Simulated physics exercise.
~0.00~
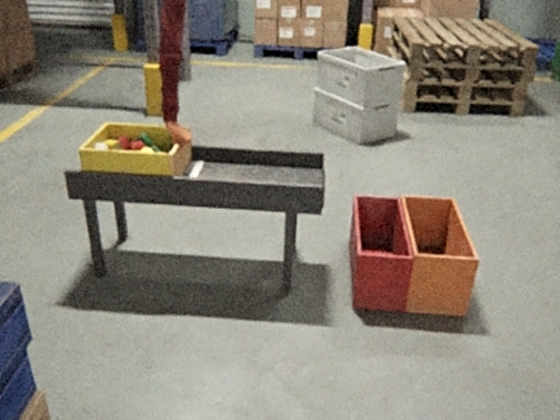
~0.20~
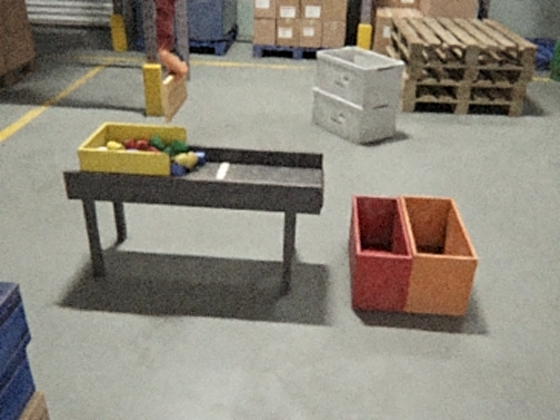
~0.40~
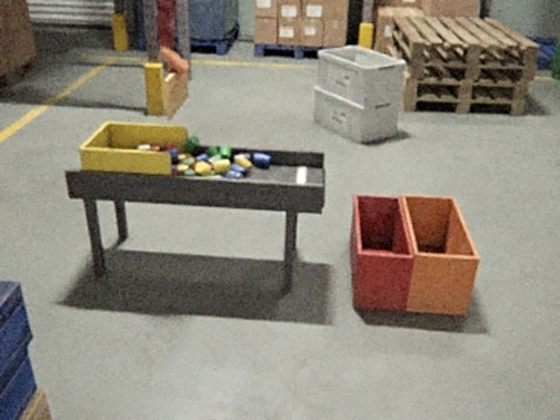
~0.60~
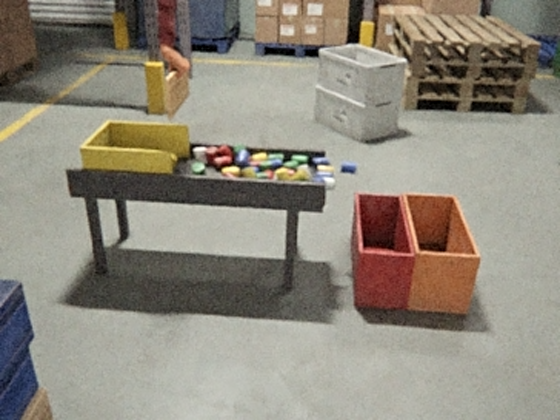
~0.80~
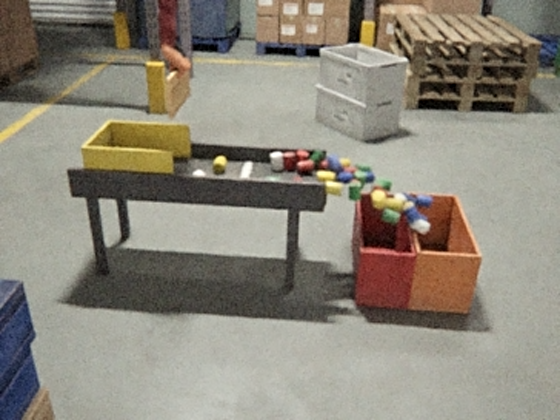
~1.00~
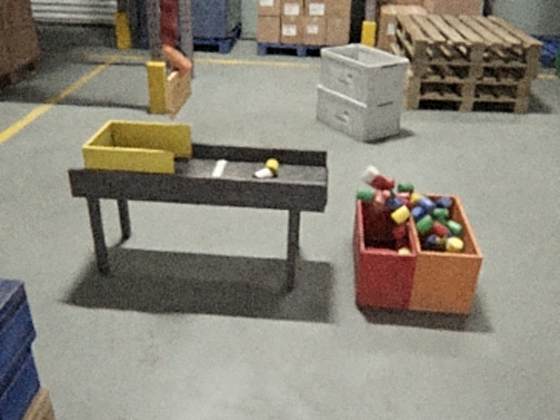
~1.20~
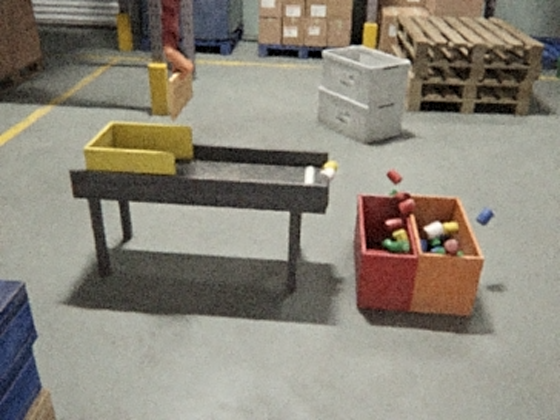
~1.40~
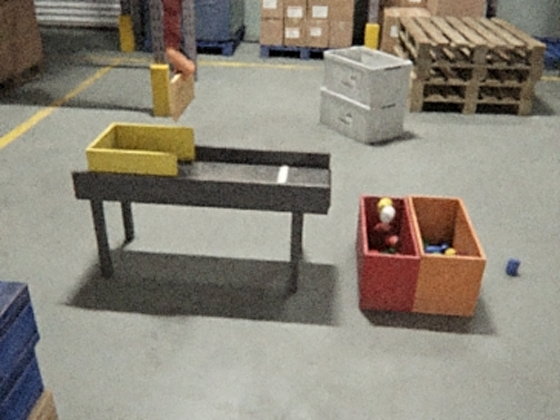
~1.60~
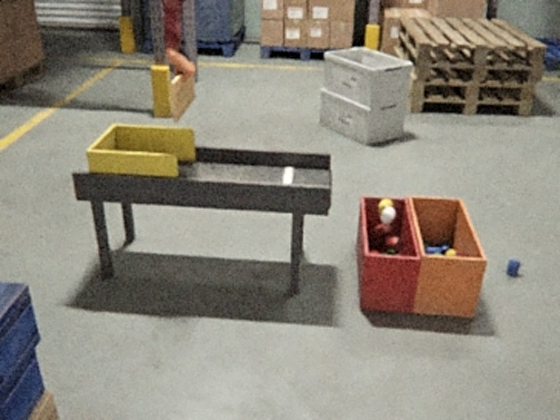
Small colourful jars sliding along a dark belt after a hand lifts the gate, tumbling into red and orange boxes, one landing beyond.
